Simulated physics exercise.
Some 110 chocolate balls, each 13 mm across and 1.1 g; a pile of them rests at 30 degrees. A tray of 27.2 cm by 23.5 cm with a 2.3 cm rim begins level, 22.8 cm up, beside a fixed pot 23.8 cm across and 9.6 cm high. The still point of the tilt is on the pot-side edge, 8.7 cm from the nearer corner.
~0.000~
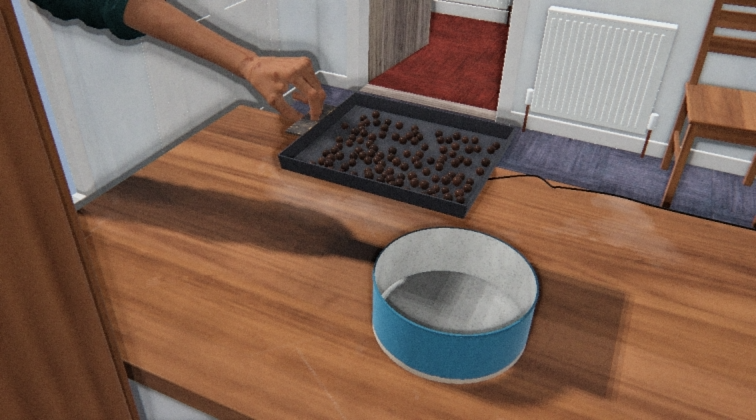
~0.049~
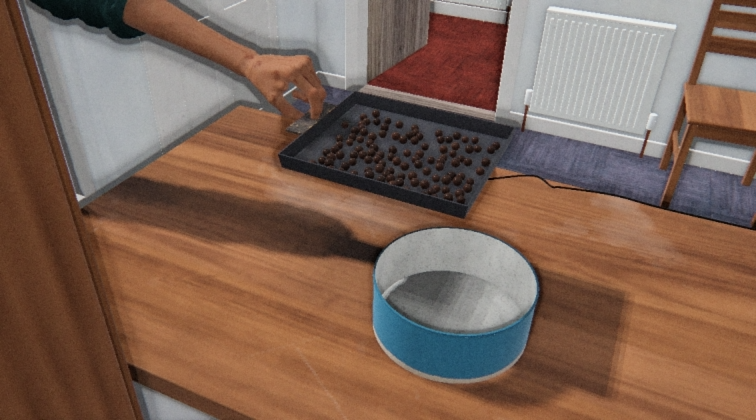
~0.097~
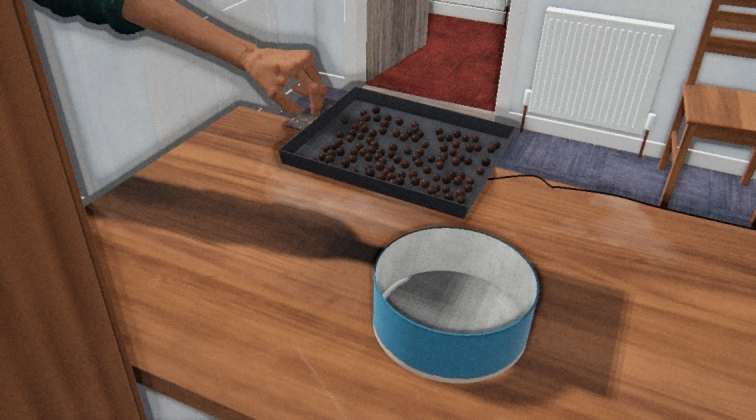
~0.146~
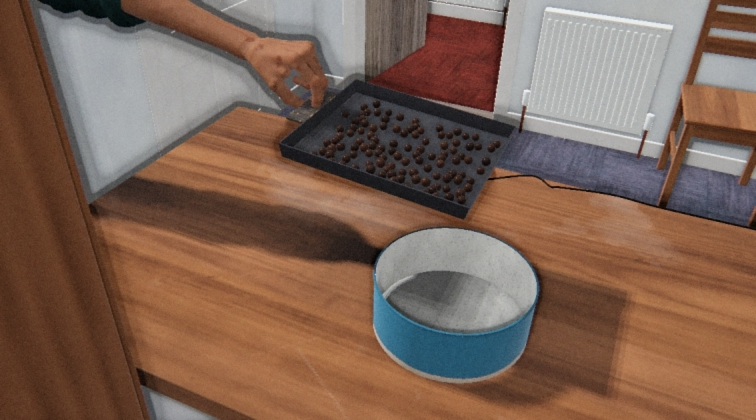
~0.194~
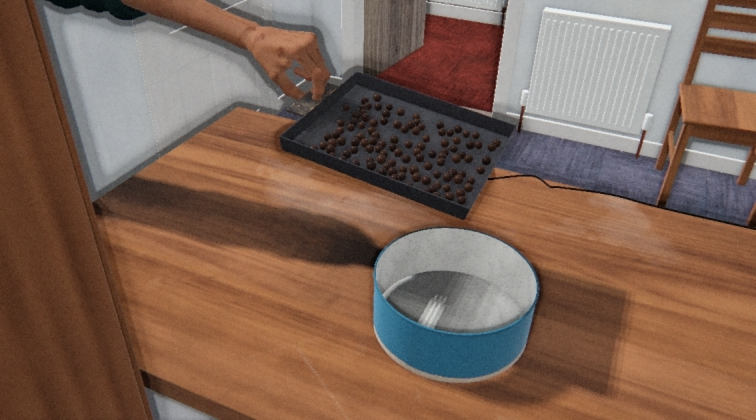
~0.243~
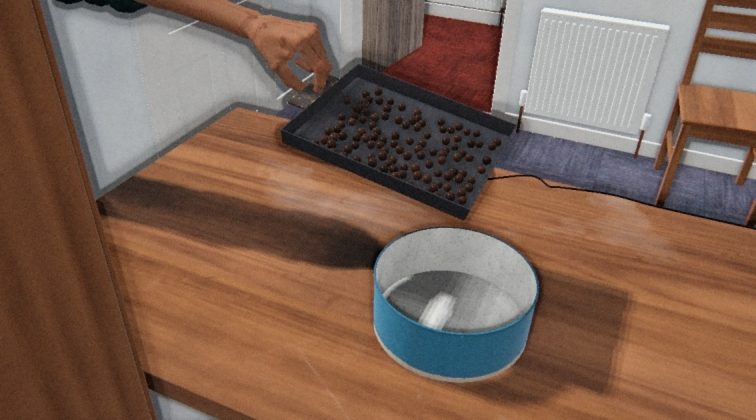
A dark, shallow tray scattered with small brown balls sits on a wooden counter, seen from above at an angle in a room with a white radiator, red carpet and wooden chair behind. A blue pot with a pale interior stands in front, while a dark-sleeved arm reaches in from the left. The hand stays by the tray's left corner as its far side gradually rises, the balls keeping their scattered arrangement.
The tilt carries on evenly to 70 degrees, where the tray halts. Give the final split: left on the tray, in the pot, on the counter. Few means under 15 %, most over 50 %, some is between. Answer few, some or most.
Tray most, pot few, counter few.
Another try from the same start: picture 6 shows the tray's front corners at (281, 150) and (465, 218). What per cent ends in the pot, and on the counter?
Pot 0, counter 0.
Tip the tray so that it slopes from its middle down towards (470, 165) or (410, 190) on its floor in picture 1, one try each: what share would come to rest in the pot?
Some 0 and 0 per cent.
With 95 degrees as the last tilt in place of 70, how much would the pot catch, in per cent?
In that case some 85 per cent.
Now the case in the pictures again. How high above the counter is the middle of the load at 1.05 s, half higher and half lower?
Some 28 cm.
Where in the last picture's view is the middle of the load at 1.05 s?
Near (471, 160).
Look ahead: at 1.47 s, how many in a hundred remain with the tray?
Some 100 per cent of the load.
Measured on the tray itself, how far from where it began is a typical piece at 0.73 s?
About 7 cm.
After 0.73 s, tilt 39 degrees; the tray holds 100 %, the pot 0 %.
After 1.05 s, tilt 58 degrees; the tray holds 100 %, the pot 0 %.
Then, at 1.47 s, tilt 70 degrees; the tray holds 100 %, the pot 0 %.
At rest (2.3 s), tray 100 %, pot 0 %, counter 0 %.
